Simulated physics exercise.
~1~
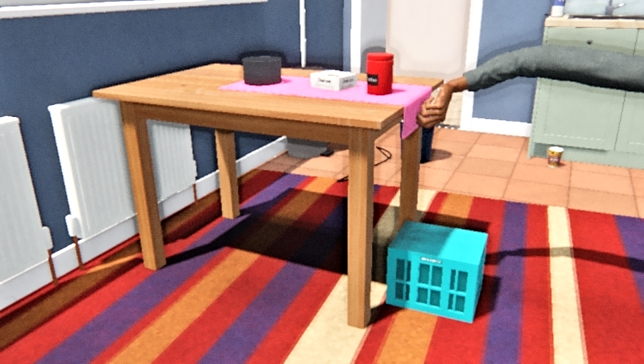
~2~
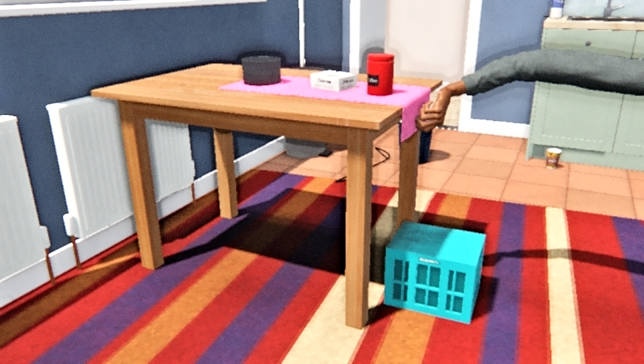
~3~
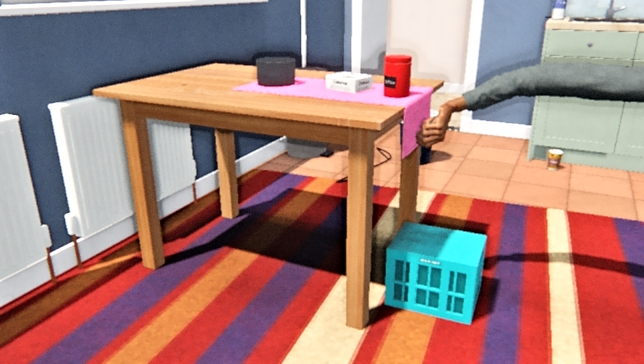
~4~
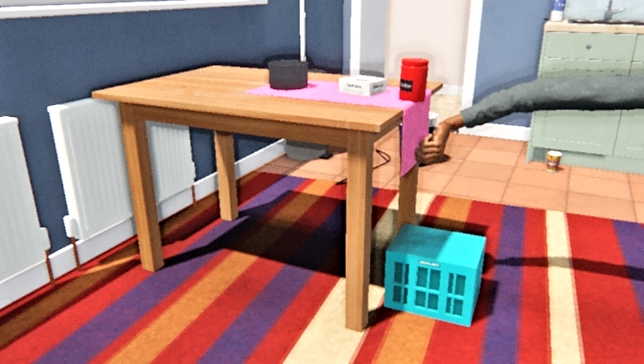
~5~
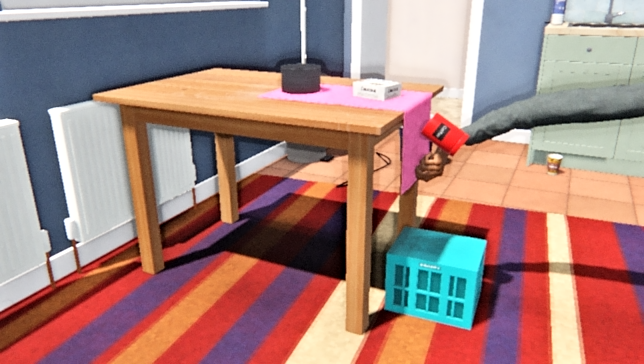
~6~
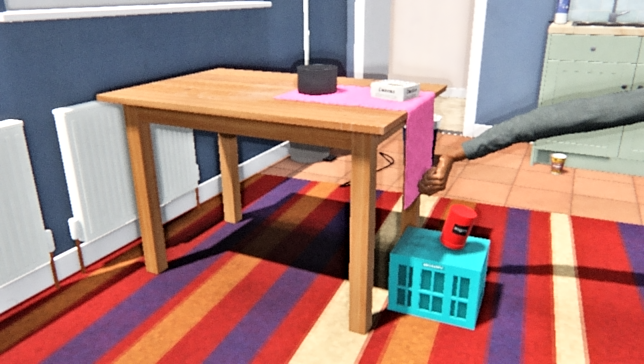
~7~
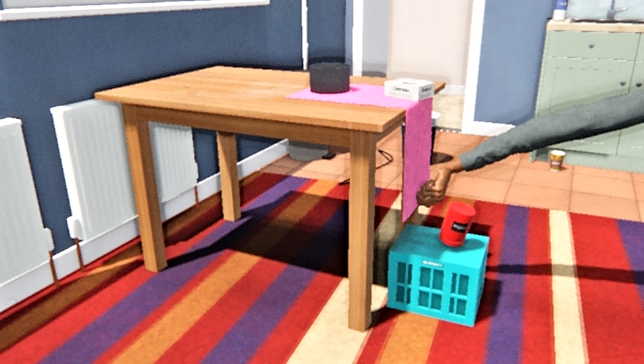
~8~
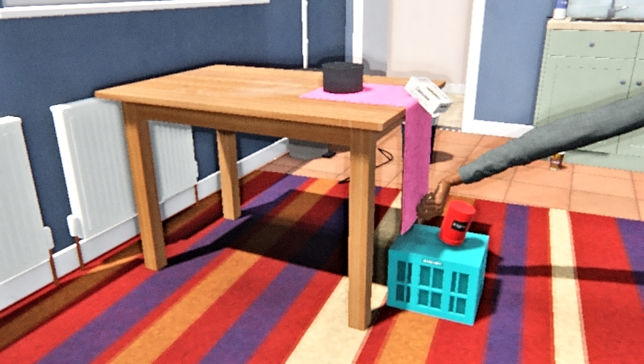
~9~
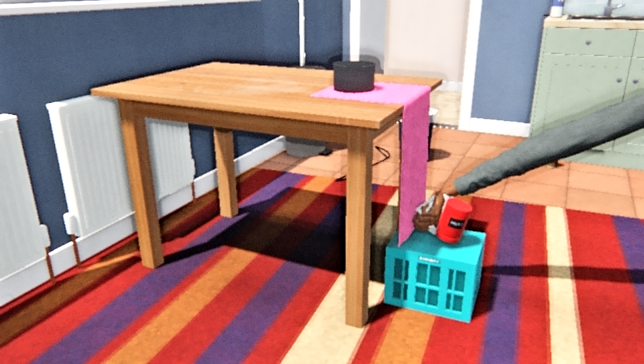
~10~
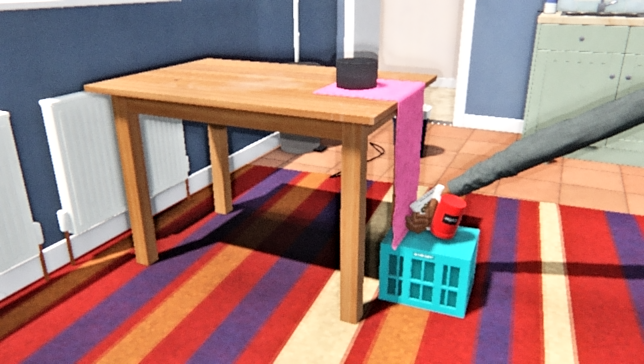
A hand pulls a pink scarf down, dropping a red jar and white packet onto a crate.
